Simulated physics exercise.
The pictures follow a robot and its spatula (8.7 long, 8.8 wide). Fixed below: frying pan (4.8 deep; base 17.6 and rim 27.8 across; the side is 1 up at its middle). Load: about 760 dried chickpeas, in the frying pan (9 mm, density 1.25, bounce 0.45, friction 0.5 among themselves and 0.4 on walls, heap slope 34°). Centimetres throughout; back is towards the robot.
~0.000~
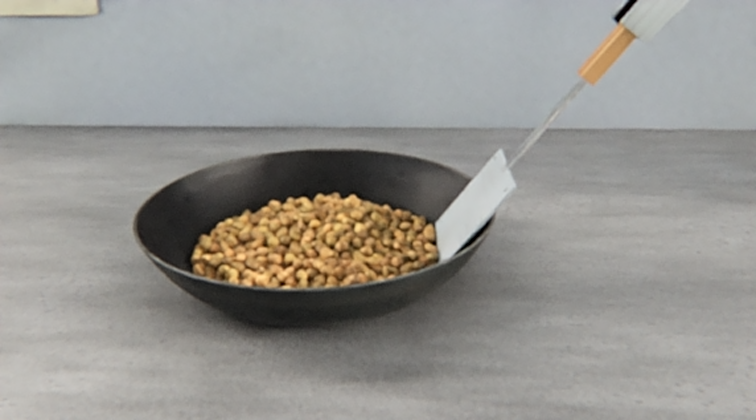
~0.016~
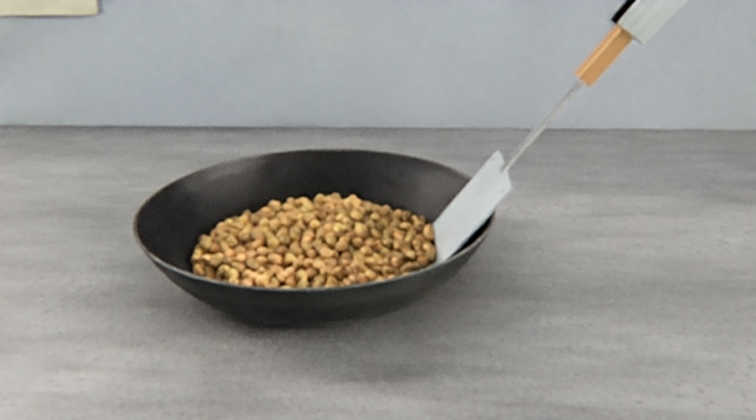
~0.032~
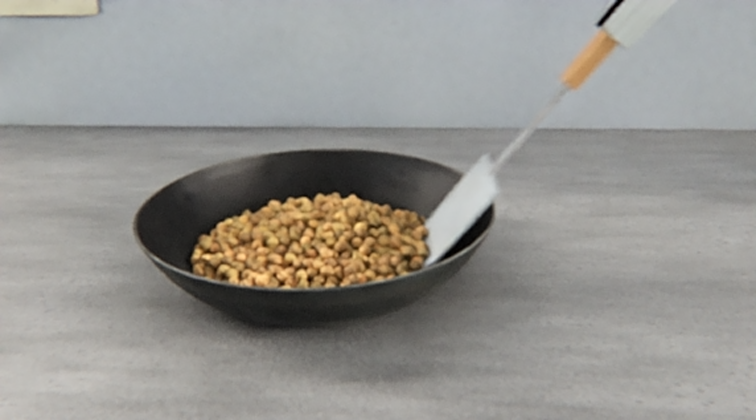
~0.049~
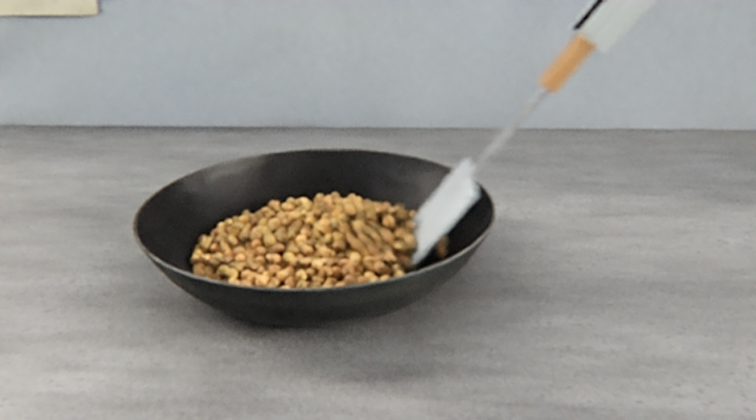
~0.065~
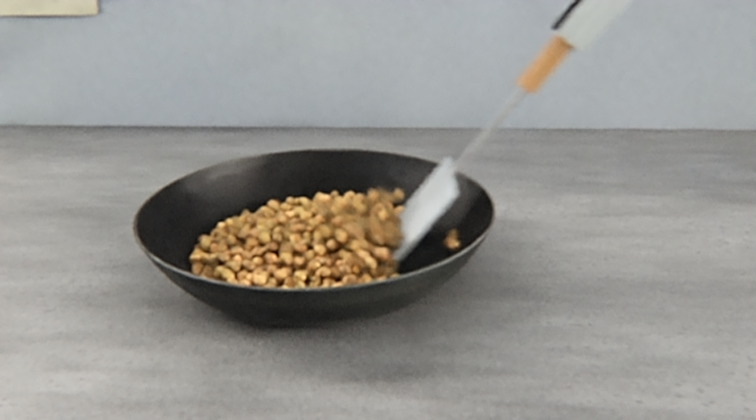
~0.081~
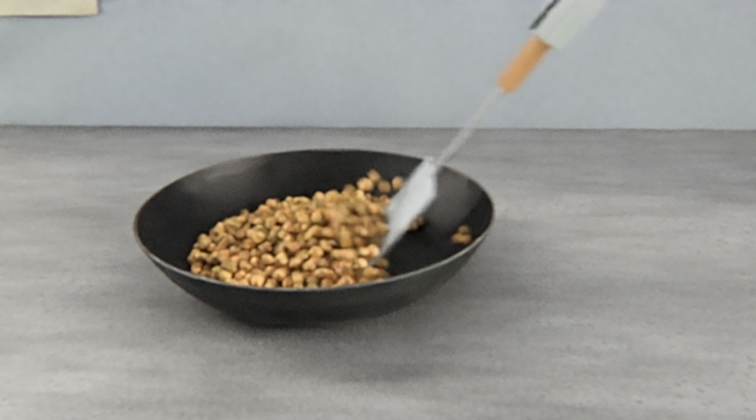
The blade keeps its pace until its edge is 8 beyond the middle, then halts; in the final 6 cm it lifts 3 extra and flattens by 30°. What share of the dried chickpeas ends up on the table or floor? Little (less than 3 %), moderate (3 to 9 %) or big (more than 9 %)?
On the table or floor the share is moderate, 3 to 9 %.
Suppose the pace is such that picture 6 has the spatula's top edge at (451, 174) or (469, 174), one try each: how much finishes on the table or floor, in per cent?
About 0 and 0 per cent.
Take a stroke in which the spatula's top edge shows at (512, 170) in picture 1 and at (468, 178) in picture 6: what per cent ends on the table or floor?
Some 0 per cent.
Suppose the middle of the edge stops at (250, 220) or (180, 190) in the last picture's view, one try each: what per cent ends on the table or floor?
About 0 and 25 per cent.
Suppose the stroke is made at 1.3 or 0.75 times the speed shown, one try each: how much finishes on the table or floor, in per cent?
Some 10 and 0 per cent.
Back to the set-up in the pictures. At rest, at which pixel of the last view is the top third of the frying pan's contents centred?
Near (205, 226).
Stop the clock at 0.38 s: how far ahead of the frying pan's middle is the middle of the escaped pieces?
Some 20 cm.
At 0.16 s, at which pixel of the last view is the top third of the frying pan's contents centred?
At about (263, 224).
After 0.12 s, sloping 53°, highest piece 9 above the table; 762 in the frying pan.
After 0.16 s, sloping 43°, highest piece 10 above the table; 762 in the frying pan.
After 0.38 s, sloping 23°, highest piece 6 above the table; 720 in the frying pan, 40 on the table or floor, 2 on the blade or in flight.
After 1.43 s, sloping 23°, highest piece 5 above the table; 720 in the frying pan, 42 on the table or floor.
In the end, 720 in the frying pan, 42 on the table or floor. That is 6 % on the table or floor.
